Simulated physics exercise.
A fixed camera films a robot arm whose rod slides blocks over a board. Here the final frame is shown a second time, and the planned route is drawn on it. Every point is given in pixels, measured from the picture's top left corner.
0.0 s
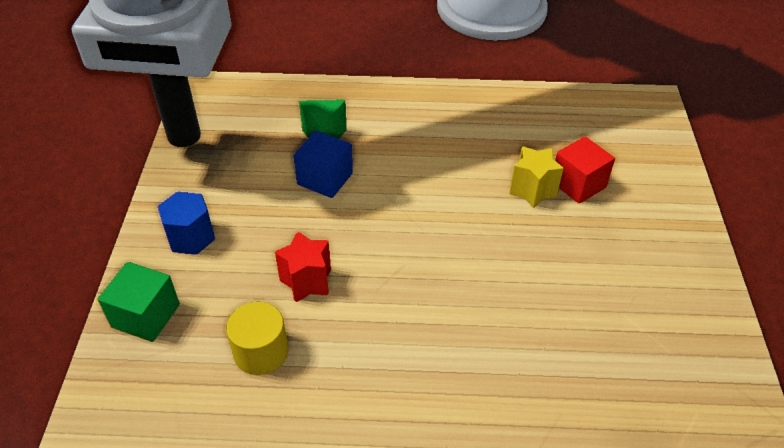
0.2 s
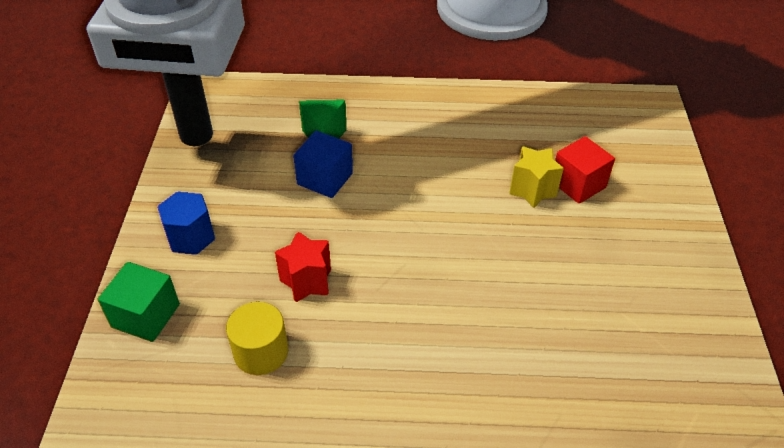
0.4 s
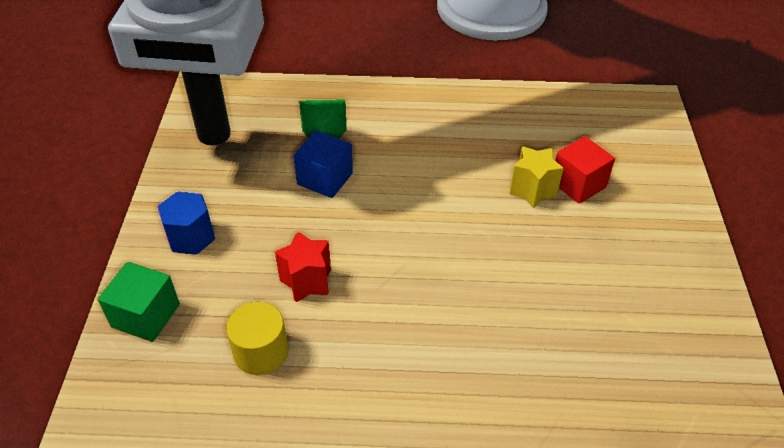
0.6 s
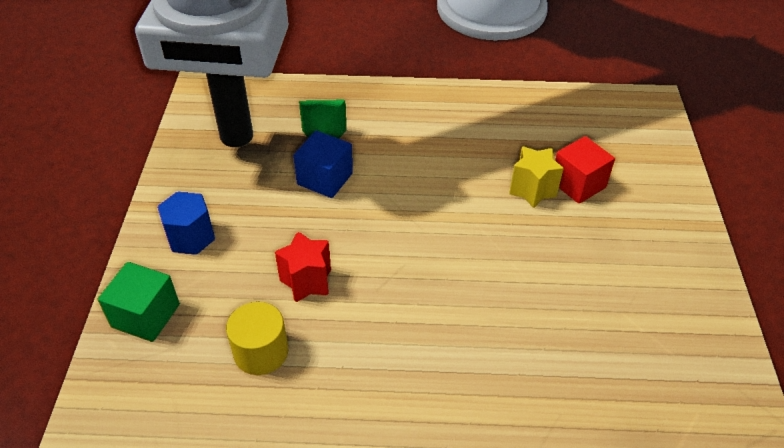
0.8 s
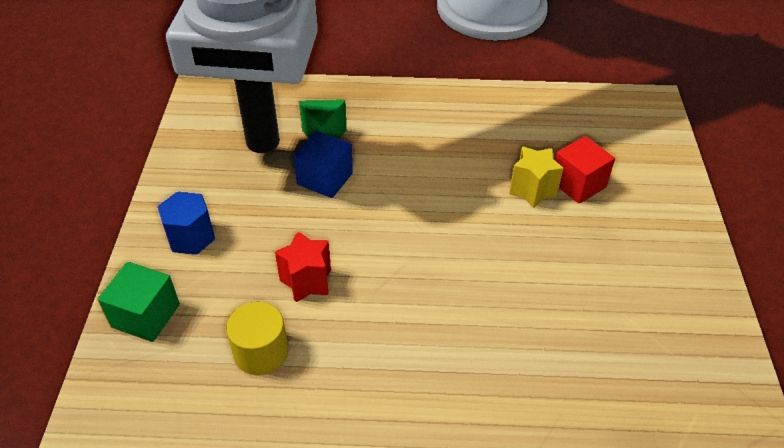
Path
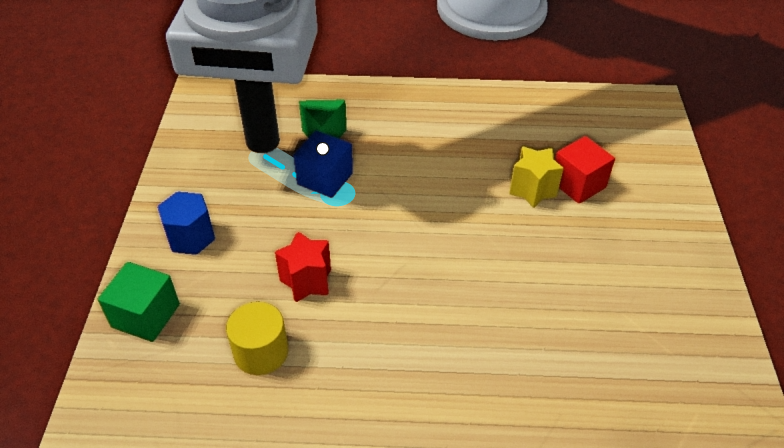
In the video, a gray robotic arm with a black rod moves steadily right along the upper left of a wooden board, nearing a blue block and a green triangle, while all the red, yellow, green and blue blocks stay still.
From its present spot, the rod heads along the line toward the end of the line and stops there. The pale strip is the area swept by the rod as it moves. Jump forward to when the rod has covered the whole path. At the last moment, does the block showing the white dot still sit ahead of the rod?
In short: Yes.
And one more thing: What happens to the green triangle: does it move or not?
It is not moved.
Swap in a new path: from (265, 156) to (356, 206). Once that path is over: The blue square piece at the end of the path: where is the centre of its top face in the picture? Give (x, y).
So, by the moment the path ends, you'll find the top centre of the blue square piece at (392, 163).
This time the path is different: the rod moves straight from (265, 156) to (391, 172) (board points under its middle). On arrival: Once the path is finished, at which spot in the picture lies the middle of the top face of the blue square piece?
My best guess is (359, 166).
The line goes from (265, 156) via (287, 170) and (310, 183), ending at (338, 193); the dot is on the blue square piece.
What follows on the original path. Halfway along, rod at (297, 164); blue square piece at (335, 152), turned 15° anticlockwise.
At the end, rod at (337, 181); green triangle unmoved; blue square piece at (376, 158), turned 50° anticlockwise.
